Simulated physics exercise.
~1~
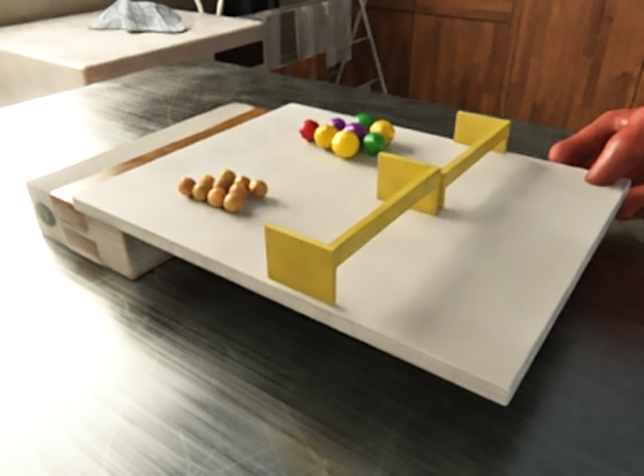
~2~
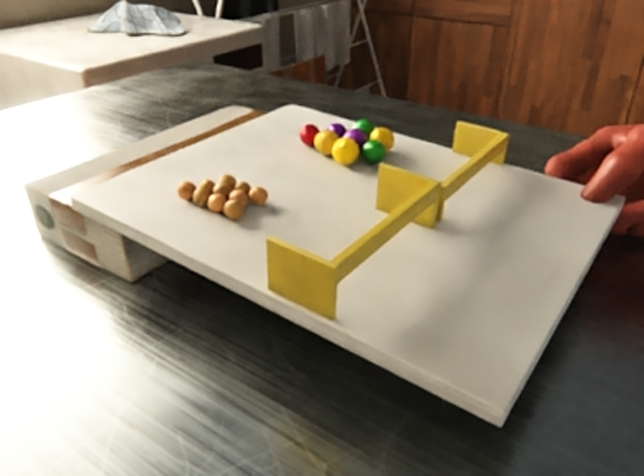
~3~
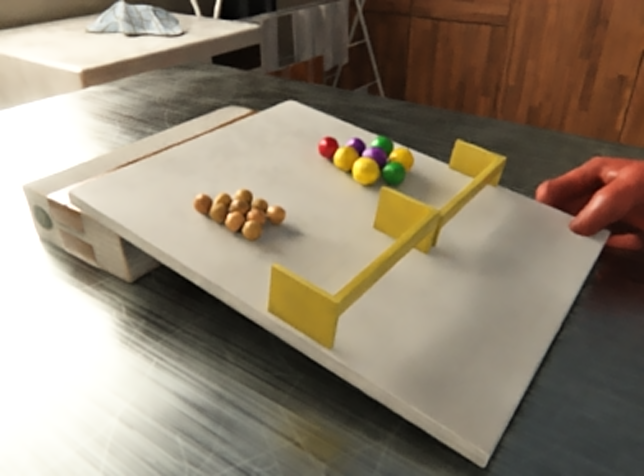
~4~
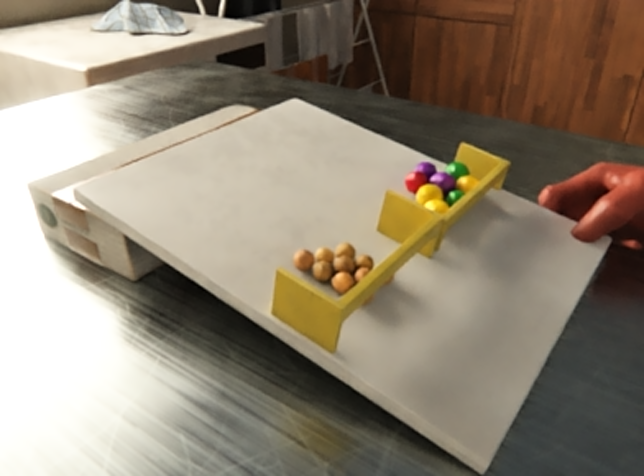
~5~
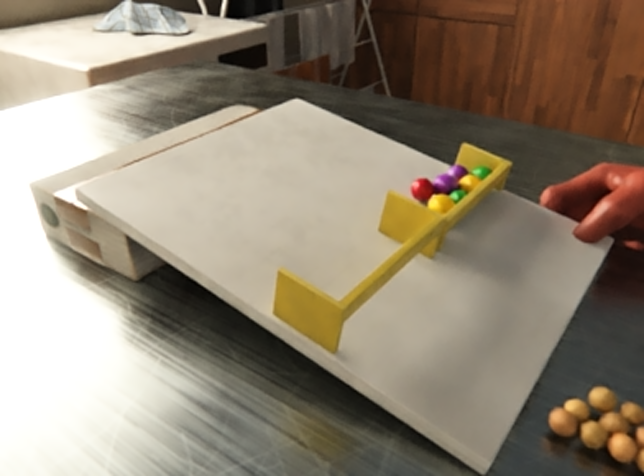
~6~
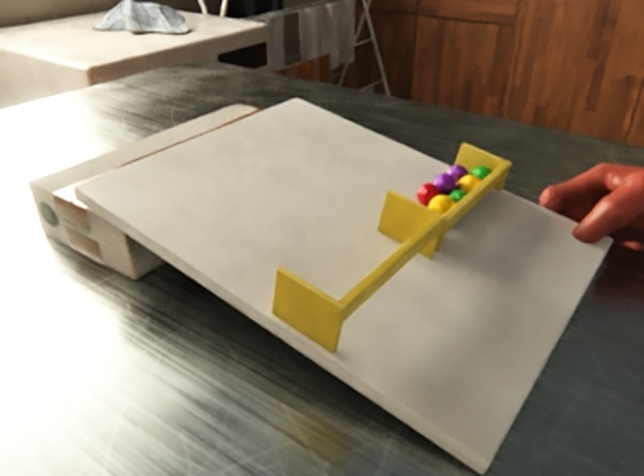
Hand lowering one end of a white board, brown balls rolling past a yellow gate and away, colourful balls stopping behind another.
